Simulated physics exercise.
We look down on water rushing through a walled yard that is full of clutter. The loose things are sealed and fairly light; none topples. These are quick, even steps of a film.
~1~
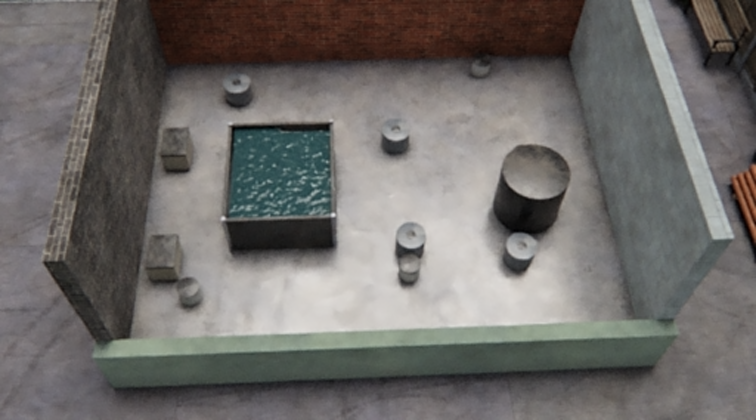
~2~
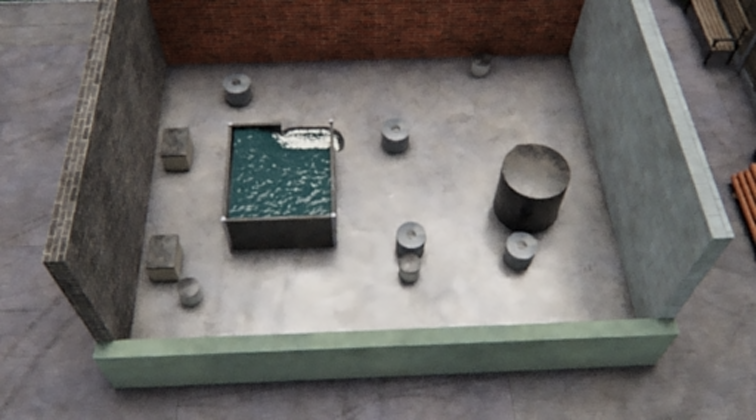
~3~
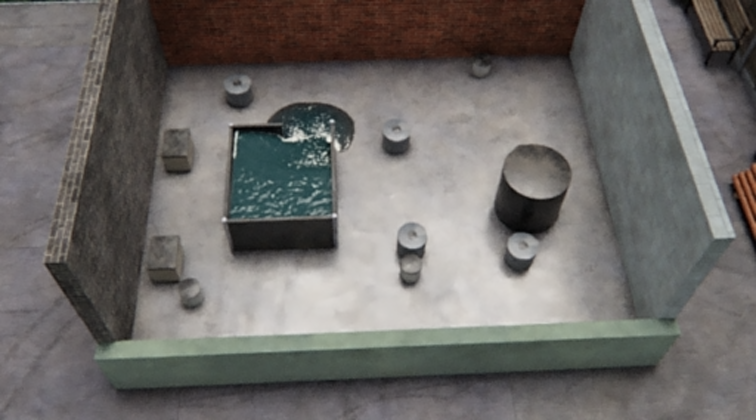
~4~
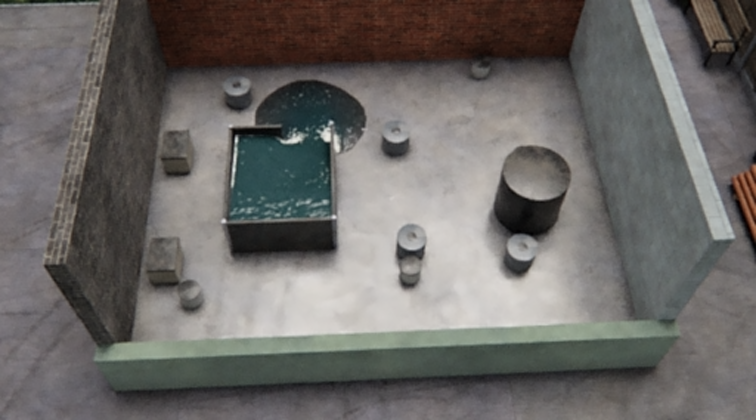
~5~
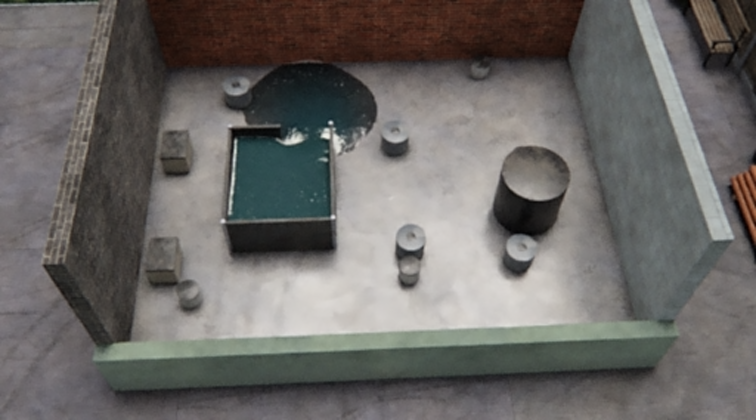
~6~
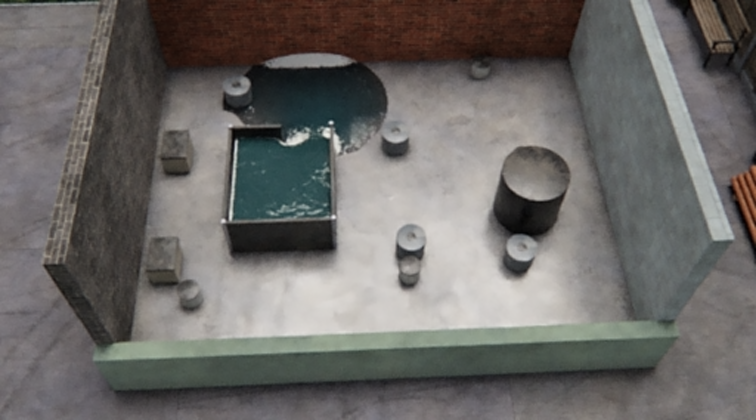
In a walled yard scattered with drums and blocks, water poured from the back of a square tank and spread in a widening dark pool toward the brick wall, while the objects around stayed put.
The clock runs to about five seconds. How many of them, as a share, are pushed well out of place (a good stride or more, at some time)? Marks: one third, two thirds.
That comes to less than a third.
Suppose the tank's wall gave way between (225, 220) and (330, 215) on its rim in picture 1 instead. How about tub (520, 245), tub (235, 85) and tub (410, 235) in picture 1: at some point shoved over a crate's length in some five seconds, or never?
In turn: Moved that far, that far or more, less than that.
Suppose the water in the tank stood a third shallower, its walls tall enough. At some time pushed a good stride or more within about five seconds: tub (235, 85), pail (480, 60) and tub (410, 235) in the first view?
In turn: Swept aside, pushed that far, short of that.
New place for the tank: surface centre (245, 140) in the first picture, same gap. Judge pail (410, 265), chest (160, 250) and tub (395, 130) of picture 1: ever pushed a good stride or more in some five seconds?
In turn: Never so far, shifted that much, less than that.
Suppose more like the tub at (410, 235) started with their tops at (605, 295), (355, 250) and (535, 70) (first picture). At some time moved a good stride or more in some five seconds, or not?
In that order: Never so far, not that far, yes.
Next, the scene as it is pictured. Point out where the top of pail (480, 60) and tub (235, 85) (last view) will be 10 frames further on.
Around (542, 87) and (206, 87).
A moment on, 0 of 10 are well off their spots; 0 afloat.
Next, 2 of 10 are well off their spots; 0 afloat.
Later, 2 of 10 are well off their spots; 2 afloat.
In the end, 3 of 10 are well off their spots, and 3 have been at some point; 2 afloat.
